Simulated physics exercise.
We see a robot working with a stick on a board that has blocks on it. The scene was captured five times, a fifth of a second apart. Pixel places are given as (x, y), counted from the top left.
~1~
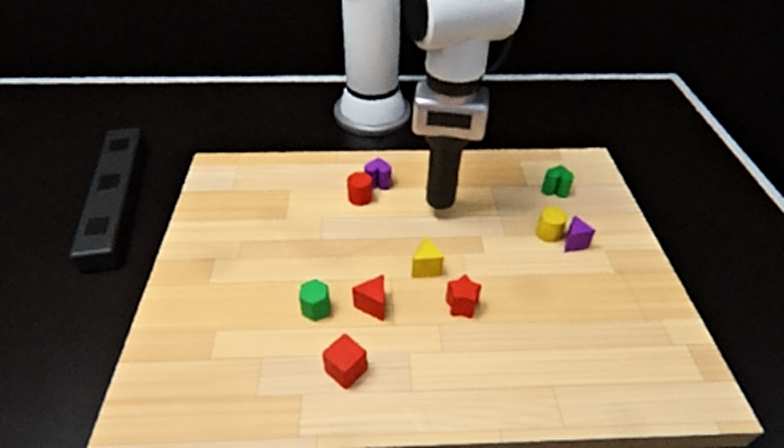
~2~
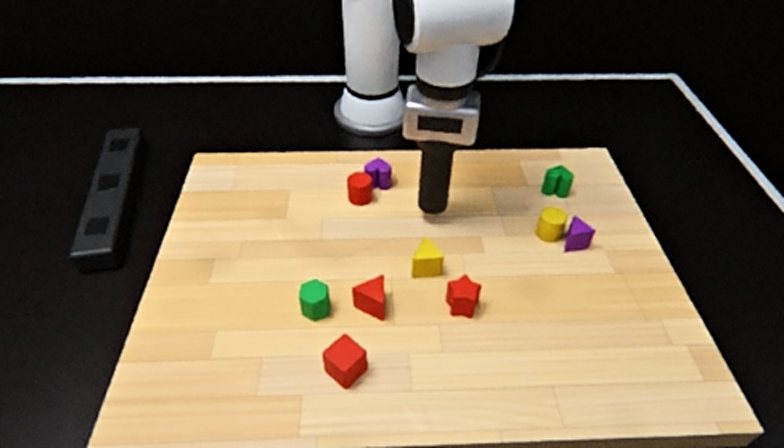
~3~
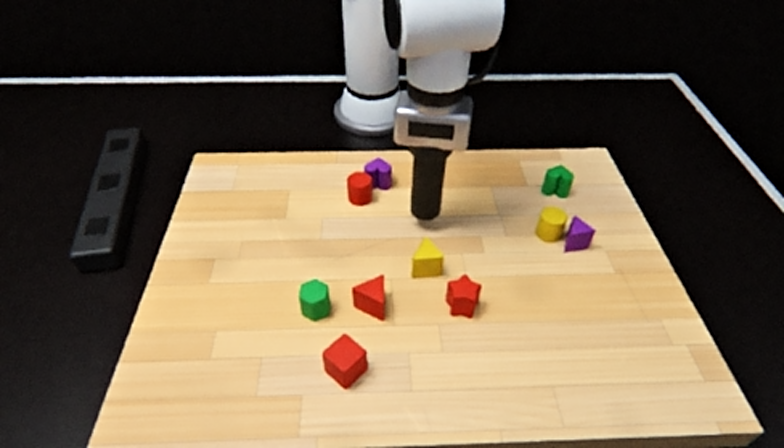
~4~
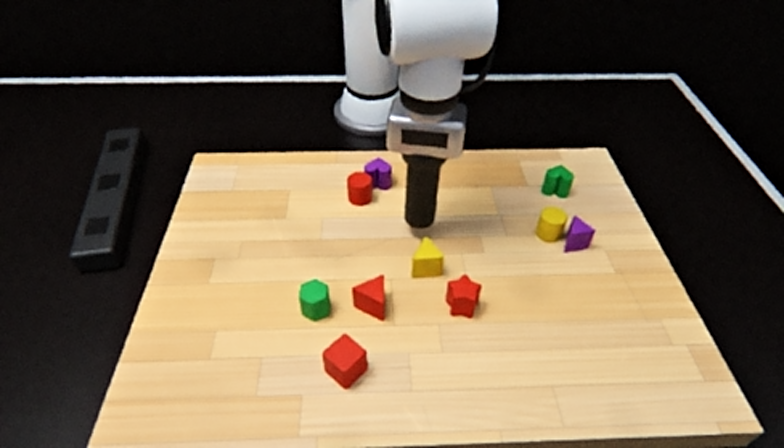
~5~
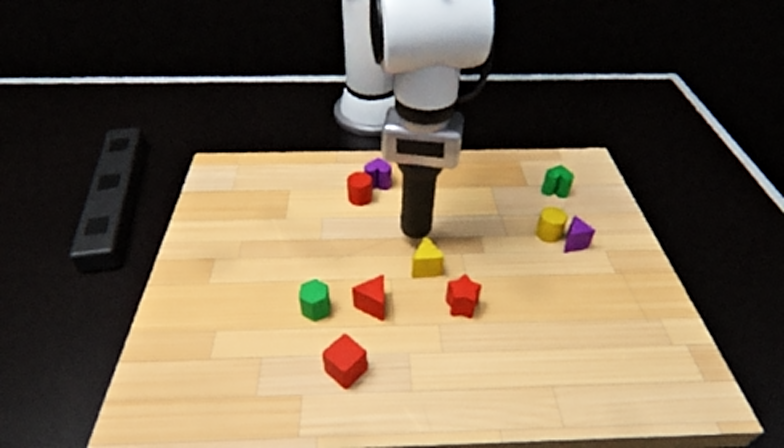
A white robot arm holding a dark stick reaches over a light wooden board on a black surface, seen from above at the front by a still camera. Red, yellow, green and purple blocks are scattered across the board, with a red cube nearest and a dark bar lying at left. The stick drifts slightly left and forward toward the viewer, nearing the yellow triangular block, while every block stays still.
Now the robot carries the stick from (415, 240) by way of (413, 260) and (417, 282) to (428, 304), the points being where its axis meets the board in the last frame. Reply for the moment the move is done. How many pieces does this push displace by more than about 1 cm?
Put simply, two blocks are moved more than 1 cm.
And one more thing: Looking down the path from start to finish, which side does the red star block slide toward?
It heads left.
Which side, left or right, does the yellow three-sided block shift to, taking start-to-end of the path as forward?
Seen from start to end, it moves left.
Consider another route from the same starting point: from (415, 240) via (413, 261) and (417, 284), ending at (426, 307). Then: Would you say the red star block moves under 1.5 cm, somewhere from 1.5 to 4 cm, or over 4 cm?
Between 1.5 and 4 cm.
On the path given first. One third of the way, stick at (414, 249); yellow three-sided block at (433, 257), turned 20° clockwise.
Two thirds of the way, stick at (419, 271); yellow three-sided block at (444, 277); red star block at (469, 291).
At the end, stick at (429, 293); red three-sided block unmoved; yellow three-sided block at (459, 291), turned 25° anticlockwise; red star block at (486, 302), turned 15° anticlockwise.
